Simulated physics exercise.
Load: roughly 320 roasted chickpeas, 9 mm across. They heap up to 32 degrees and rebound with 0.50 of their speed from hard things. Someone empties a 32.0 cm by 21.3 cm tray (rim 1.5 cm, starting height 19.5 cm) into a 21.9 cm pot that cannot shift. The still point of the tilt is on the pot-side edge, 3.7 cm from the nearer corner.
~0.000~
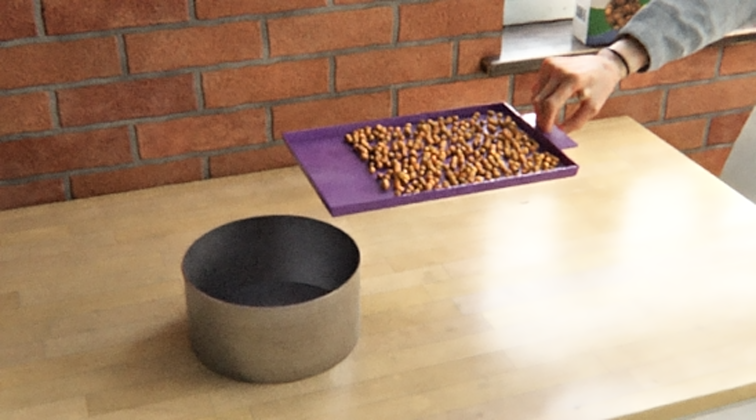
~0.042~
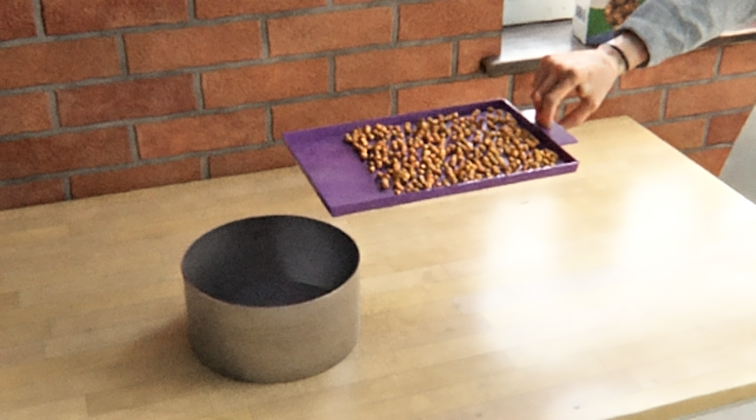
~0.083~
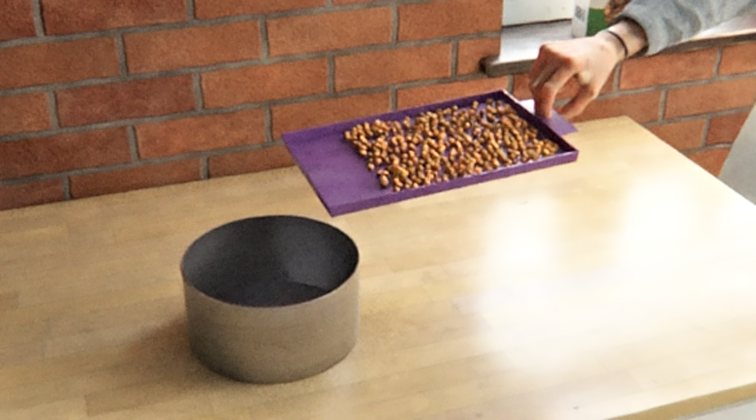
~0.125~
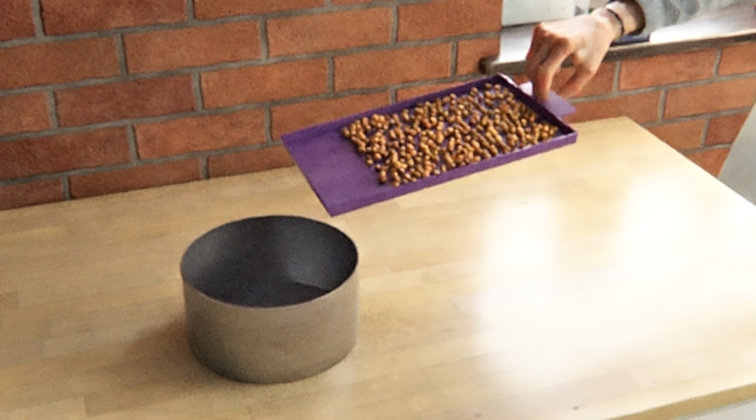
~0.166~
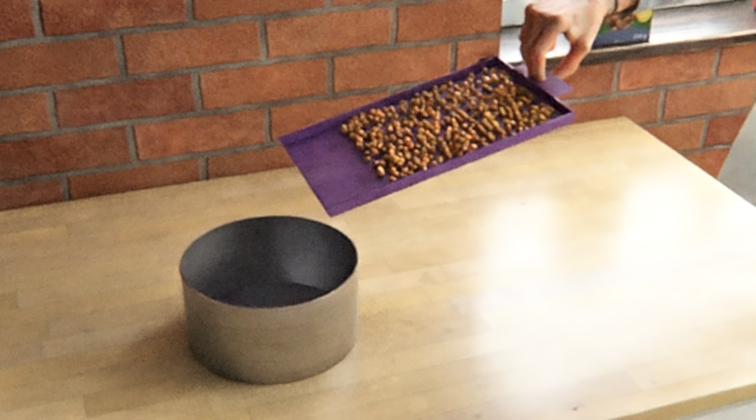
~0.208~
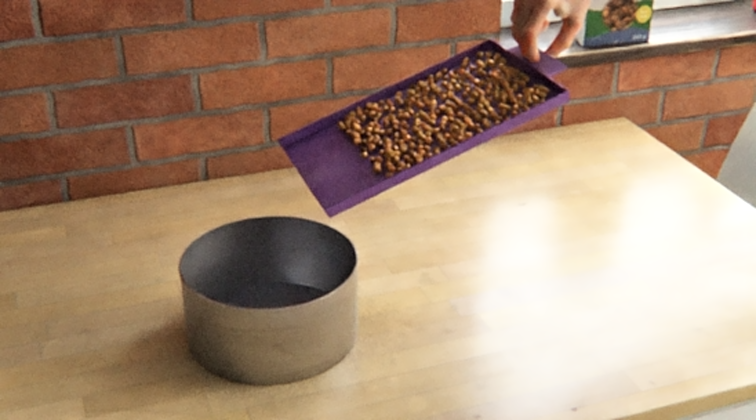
Purple tray of roasted chickpeas tilting as a hand raises its right end, above a wooden table beside an empty round pot.
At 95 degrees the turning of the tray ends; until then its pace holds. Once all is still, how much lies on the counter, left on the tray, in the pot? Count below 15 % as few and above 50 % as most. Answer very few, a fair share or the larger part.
On the counter: A fair share; left on the tray: Very few; in the pot: The larger part.
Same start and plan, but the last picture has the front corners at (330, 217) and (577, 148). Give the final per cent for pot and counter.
Pot 25, counter 75.
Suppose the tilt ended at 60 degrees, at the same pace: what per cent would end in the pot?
It would be near 35 per cent.
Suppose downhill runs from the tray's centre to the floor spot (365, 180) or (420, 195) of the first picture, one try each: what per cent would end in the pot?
Some 95 and 30 per cent.
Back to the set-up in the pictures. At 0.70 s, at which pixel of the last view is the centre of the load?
Around (271, 192).
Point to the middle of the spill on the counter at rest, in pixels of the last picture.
Around (203, 277).
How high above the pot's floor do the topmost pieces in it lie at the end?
Some 2.0 cm.
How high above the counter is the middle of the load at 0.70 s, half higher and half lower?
Some 18 cm.
After 0.50 s, tilt 56 degrees; the tray holds 100 %, the pot 0 %.
After 0.70 s, tilt 82 degrees; the tray holds 40 %, the pot 5 %.
Then, at 1.01 s, tilt 95 degrees; the tray holds 10 %, the pot 60 %.
At rest (2.0 s), counter 30 %, tray 0 %, pot 75 %.
